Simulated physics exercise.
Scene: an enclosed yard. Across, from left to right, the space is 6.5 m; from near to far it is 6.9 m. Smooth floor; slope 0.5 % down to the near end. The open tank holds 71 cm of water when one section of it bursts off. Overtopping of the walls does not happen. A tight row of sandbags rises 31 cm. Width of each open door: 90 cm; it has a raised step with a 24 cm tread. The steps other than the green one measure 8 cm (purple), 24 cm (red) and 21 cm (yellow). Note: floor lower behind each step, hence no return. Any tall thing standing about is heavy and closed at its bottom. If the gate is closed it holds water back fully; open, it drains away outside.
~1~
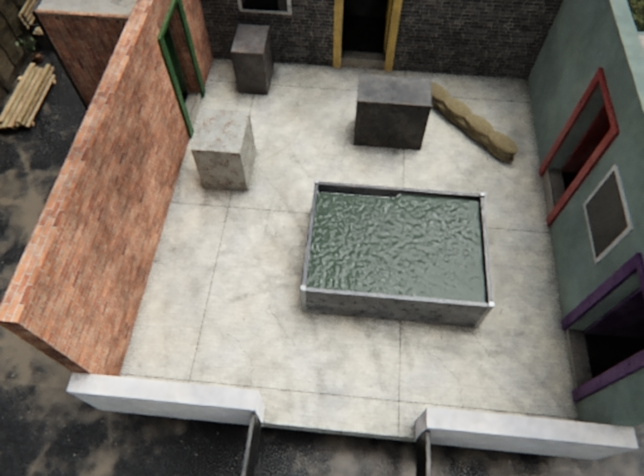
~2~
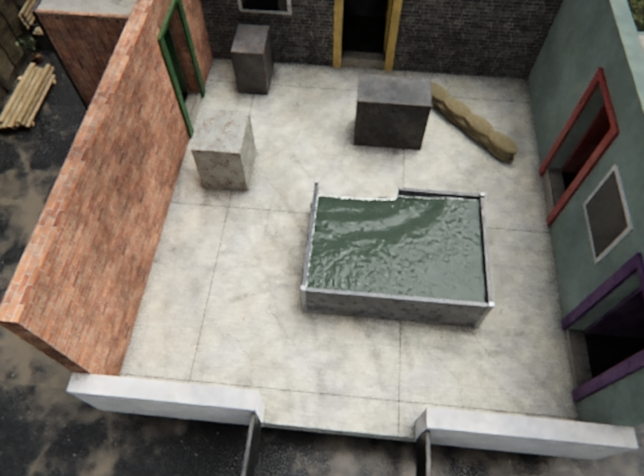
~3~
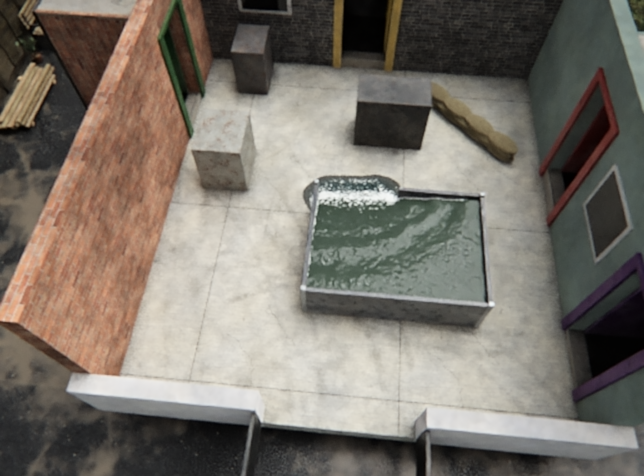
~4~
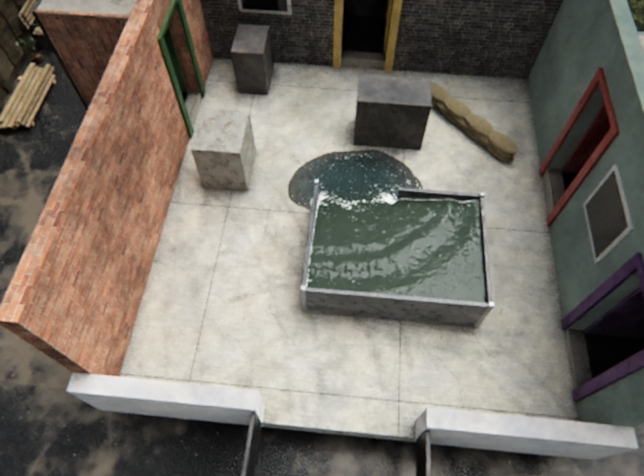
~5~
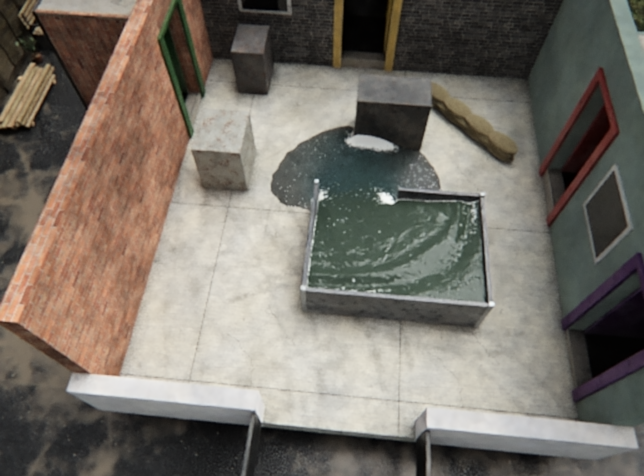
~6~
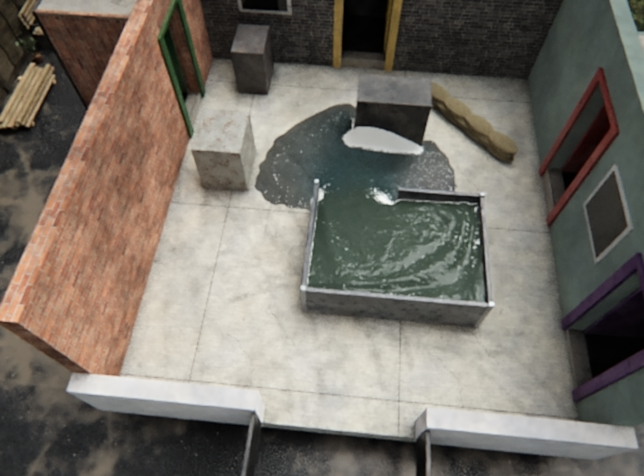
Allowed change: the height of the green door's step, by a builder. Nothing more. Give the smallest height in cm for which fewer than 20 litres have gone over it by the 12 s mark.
About 25 cm.
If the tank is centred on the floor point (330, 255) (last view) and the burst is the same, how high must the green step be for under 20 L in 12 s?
Then roughly 16 cm.
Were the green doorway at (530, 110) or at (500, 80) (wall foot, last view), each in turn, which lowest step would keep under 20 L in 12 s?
Roughly 9.0 and 9.5 cm.
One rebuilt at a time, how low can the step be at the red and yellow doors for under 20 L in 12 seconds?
Roughly 15 cm at red and 11.0 cm at yellow.
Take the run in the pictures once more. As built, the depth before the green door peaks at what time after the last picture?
Approximately 3.5 s.
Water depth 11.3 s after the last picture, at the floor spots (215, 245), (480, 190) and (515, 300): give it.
In that order: 6, 7 and 6 cm.
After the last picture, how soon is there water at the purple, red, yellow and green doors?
Purple 2.4 seconds, red 1.2 seconds, yellow 0.4 seconds, green 1.3 seconds.
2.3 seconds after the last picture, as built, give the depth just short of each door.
Door by door, in centimetres - purple 1, red 21, yellow 14, green 18.
Then, 0.7 s after the last picture water covers 25 % of the floor, deepest (46 cm) near (363, 151); it has not reached the green door.
Then, 2.3 s after the last picture water covers 45 % of the floor, deepest (32 cm) near (214, 60); 18 cm at the green door, 27 litres in over its 13 cm step.
Then, 11.3 s after the last picture water covers 95 % of the floor, deepest (12 cm) near (120, 377); 8 cm at the green door, 159 litres in over its 13 cm step.
At the green door as built, the water peaked near 25 cm, 3.3 s after the last picture.
Run again over the same 12 s with other heights there, 45 litres in over 21 cm, 7 litres over 29 cm. The limit of 20 litres is kept from about 25 cm up.
